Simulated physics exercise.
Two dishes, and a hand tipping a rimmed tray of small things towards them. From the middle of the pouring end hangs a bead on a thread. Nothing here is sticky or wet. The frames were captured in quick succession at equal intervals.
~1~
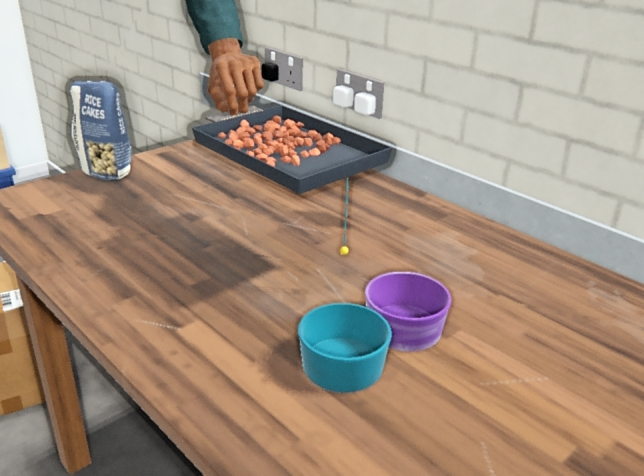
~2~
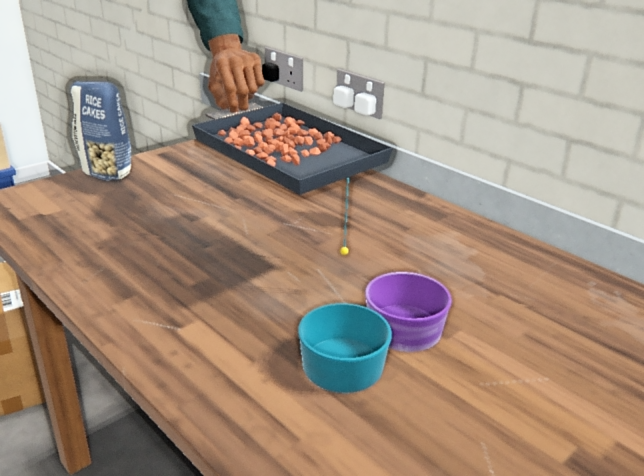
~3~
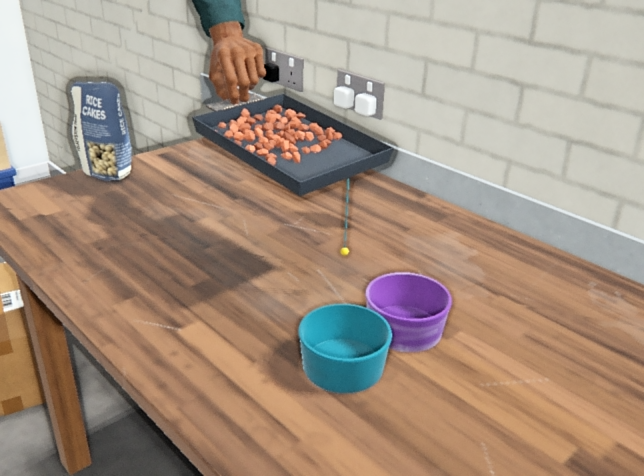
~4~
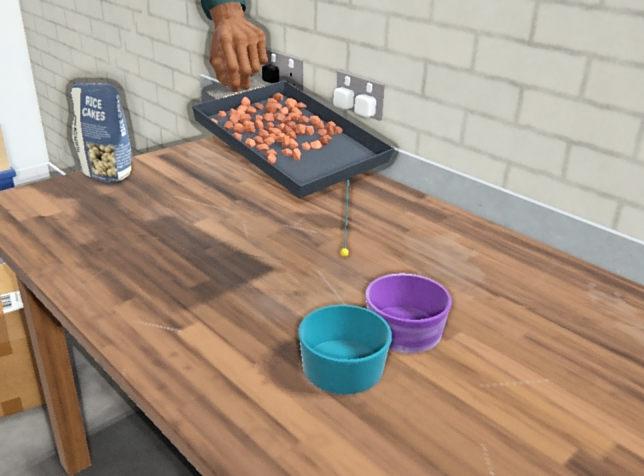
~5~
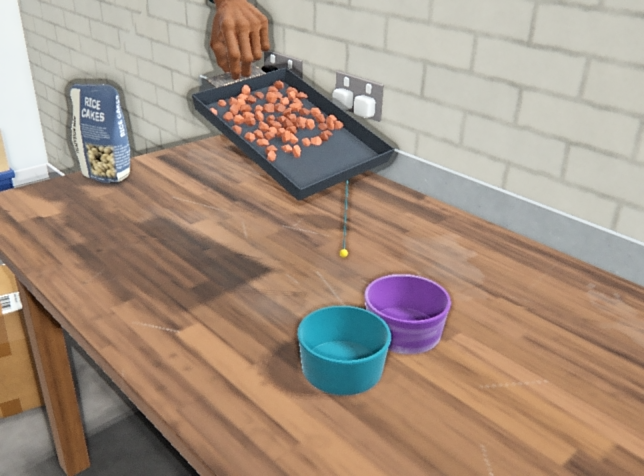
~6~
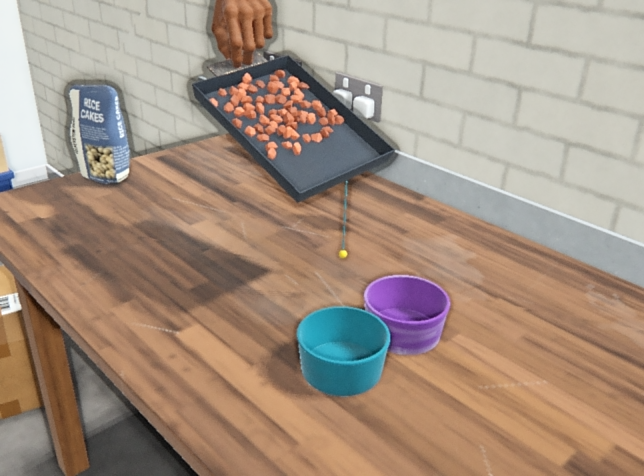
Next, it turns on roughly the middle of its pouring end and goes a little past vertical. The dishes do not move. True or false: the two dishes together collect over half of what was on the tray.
False, they collect less than half.
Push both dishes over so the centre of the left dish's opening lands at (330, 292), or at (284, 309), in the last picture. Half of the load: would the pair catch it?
For the two places in order: A majority share, a majority share.
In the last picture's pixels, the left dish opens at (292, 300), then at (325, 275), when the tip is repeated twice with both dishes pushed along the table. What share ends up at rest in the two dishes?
The first position comes out at 70 per cent, the other at 50 per cent.
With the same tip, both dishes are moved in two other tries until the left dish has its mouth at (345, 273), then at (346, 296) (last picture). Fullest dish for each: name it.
Result, try one: The dish at left; try two: The dish at left.
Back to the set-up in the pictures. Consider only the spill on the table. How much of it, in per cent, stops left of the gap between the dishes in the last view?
Estimate: About 100 in every hundred.
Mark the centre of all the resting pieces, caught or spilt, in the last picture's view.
(339, 322).
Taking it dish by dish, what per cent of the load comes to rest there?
For the left dish 10 %, for the right dish 10 %.
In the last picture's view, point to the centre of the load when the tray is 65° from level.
About (326, 173).
Shortly afterwards, tray tipped steeply; all but a few on the tray; a little in the air.
Next, tray tipped past a quarter turn; near half on the tray; a little in the left dish; a little in the right dish; near a third outside both; a little in the air.
Some moments later, tray tipped past a quarter turn; a little in the left dish; a little in the right dish; the bulk outside both.
In the end, tray tipped past a quarter turn; a little in the left dish; a little in the right dish; the bulk outside both.
